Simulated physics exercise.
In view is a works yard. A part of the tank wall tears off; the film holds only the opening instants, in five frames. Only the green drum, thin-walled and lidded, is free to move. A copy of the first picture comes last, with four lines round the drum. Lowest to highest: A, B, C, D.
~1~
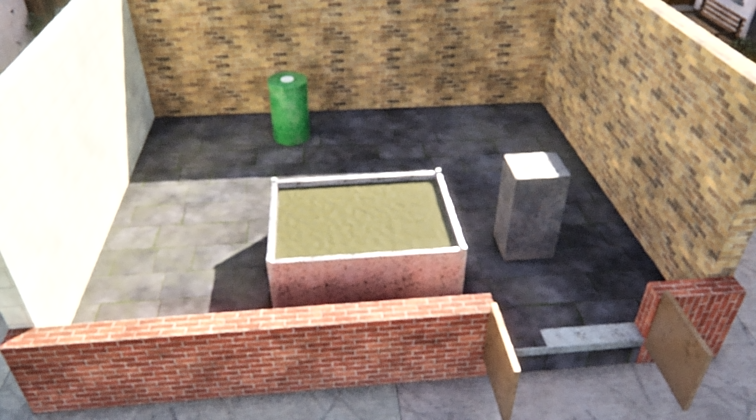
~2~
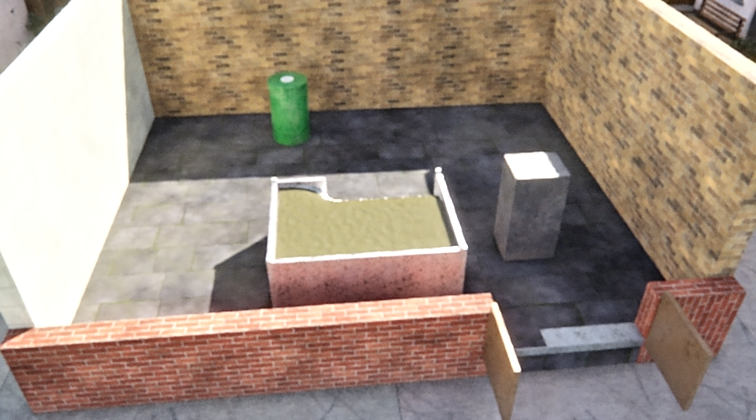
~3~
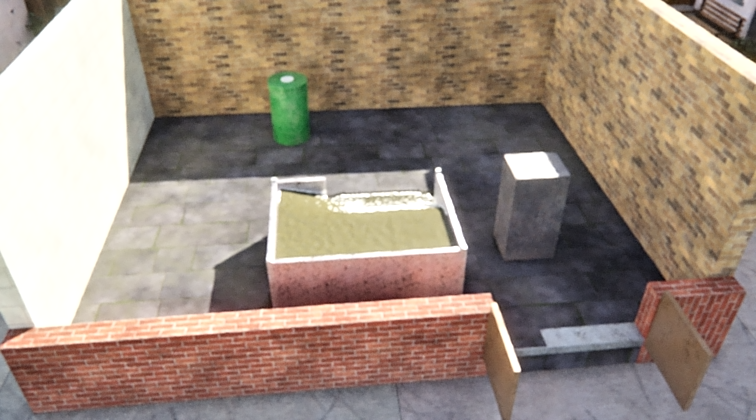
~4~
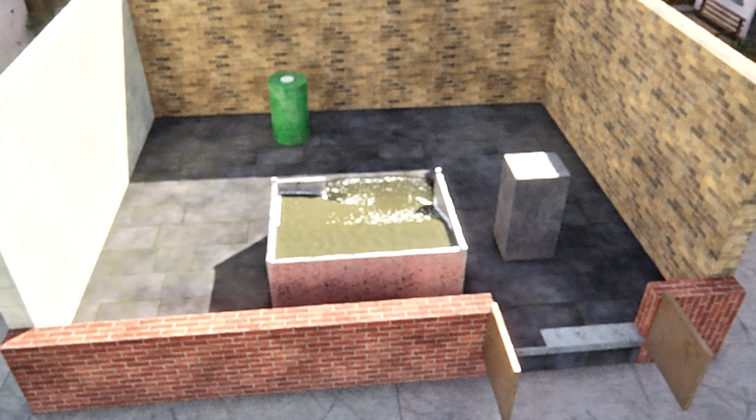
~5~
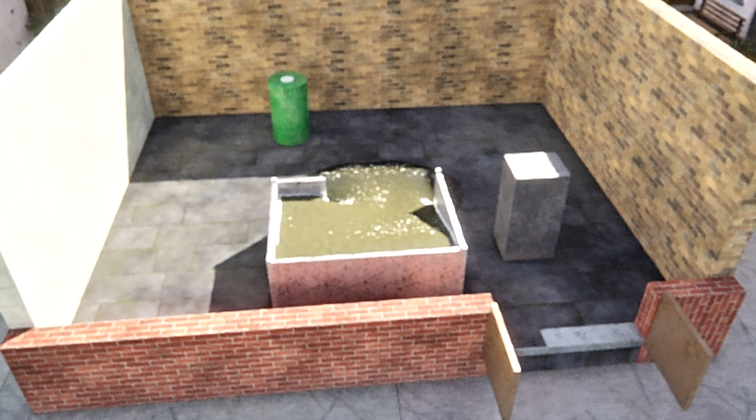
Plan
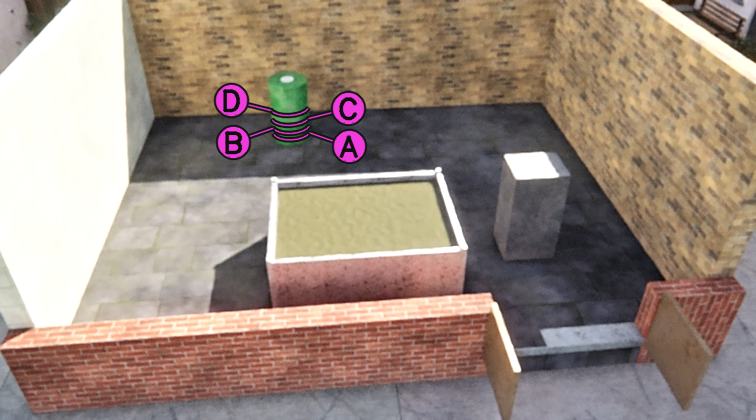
Murky olive water moves in an open tank in the middle of a paved, walled works yard, seen from above the front by a still camera. A green drum stands behind, a grey block to the right, and an open gate breaks the low red-brick wall in front. The water drops along the tank's back, churns with pale foam, and spreads onto the ground behind while the drum stays put.
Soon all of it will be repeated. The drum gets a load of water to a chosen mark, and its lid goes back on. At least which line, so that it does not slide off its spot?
I would pick line B.
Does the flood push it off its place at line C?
No, not at all.
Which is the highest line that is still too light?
A it is.
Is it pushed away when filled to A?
Yes, that goes wrong.
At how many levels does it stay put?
Three.
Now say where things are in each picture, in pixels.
Lid of the green drum at (287, 80); tank full, its middle at (362, 218); open gate at (569, 292), in the first picture.
Water covers 2 % of the ground, mostly out of sight from here, in the second picture.
Water covers 4 % of the ground, mostly out of sight from here, in the third picture.
Water covers 6 % of the ground, mostly out of sight from here, in the fourth picture.
Lid of the green drum at (287, 80); water covers 9 % of the ground, mostly out of sight from here, in the fifth picture.
On the marked copy, A at (291, 139); B at (291, 133); C at (290, 125); D at (289, 115); from the bottom up A, B, C, D.
With A, it is pushed about its own width away.
With B, it does not move.
With C, it does not move.
With D, it does not move.
